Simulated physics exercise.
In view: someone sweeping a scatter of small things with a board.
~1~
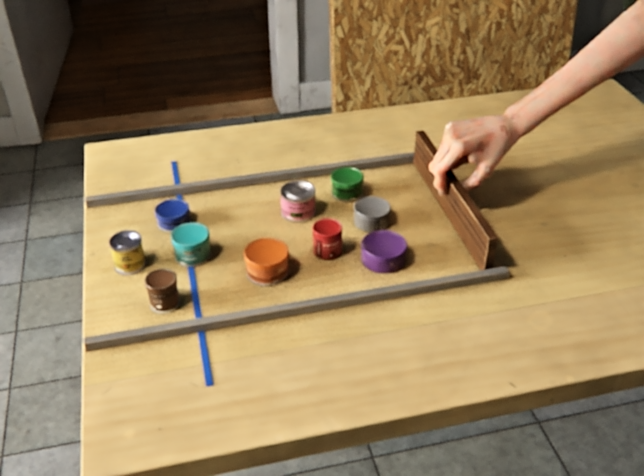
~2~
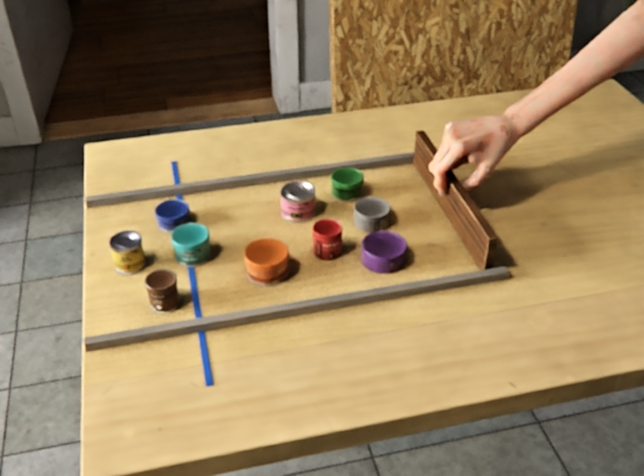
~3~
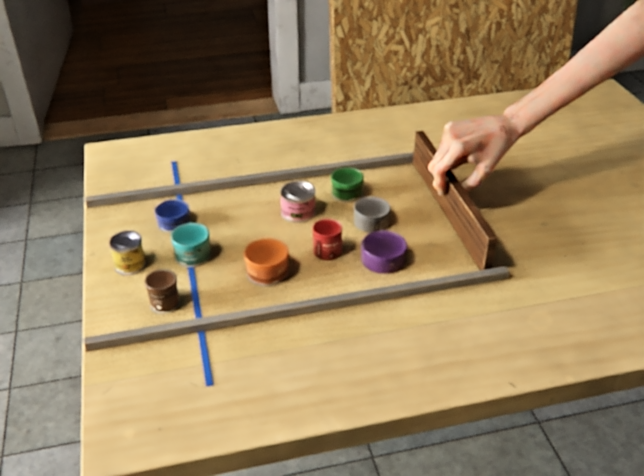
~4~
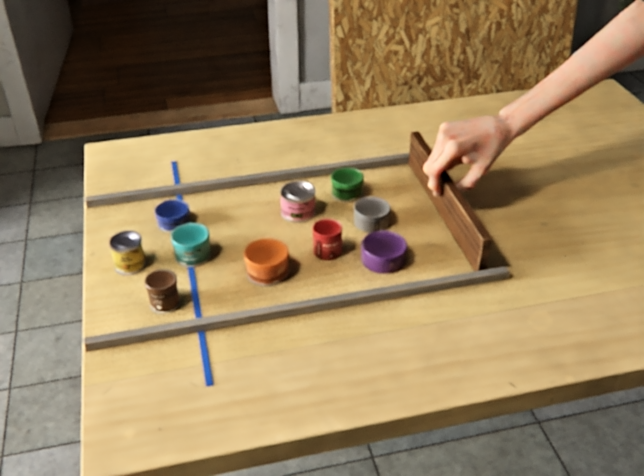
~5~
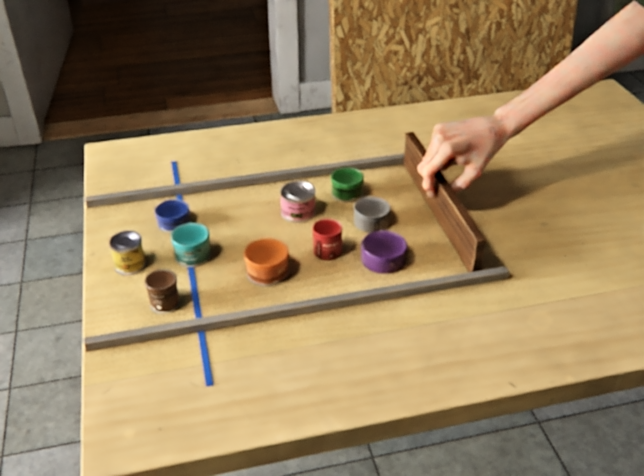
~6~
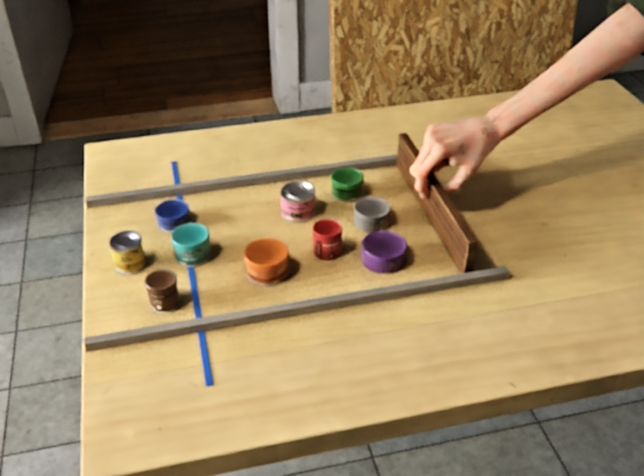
A hand reaches in from the right, gripping a dark wooden board upright on a pale tabletop, seen from above at an angle in a grey-tiled room. Small tins and pots, including yellow, brown, blue, turquoise, orange, pink, red, green, grey and purple, lie between two grey rails, with blue tape at left. The hand holds nearly still, then slides the board slightly left, while the pots and camera stay still.
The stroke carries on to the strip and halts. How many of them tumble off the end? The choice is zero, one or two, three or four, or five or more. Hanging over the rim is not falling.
The number that fall off is zero.
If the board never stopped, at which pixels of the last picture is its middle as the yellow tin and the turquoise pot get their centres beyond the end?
At (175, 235) for the yellow tin; at (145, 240) for the turquoise pot.
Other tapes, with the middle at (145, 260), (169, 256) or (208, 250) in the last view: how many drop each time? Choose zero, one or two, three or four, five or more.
For each place: Either one or two; one or two; none at all.
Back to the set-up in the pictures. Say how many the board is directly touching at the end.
In contact: 5.
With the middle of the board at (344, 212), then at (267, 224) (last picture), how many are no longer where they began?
At the one place 5, at the other 6.
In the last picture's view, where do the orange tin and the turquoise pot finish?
First (138, 273), then (129, 248).
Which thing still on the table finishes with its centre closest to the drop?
The yellow tin ends nearest.
Soon after, none off yet; yellow tin at rest near (128, 253); brown pot at rest near (163, 292); blue tin at rest near (173, 216).
In the end, the number that fall off is zero.
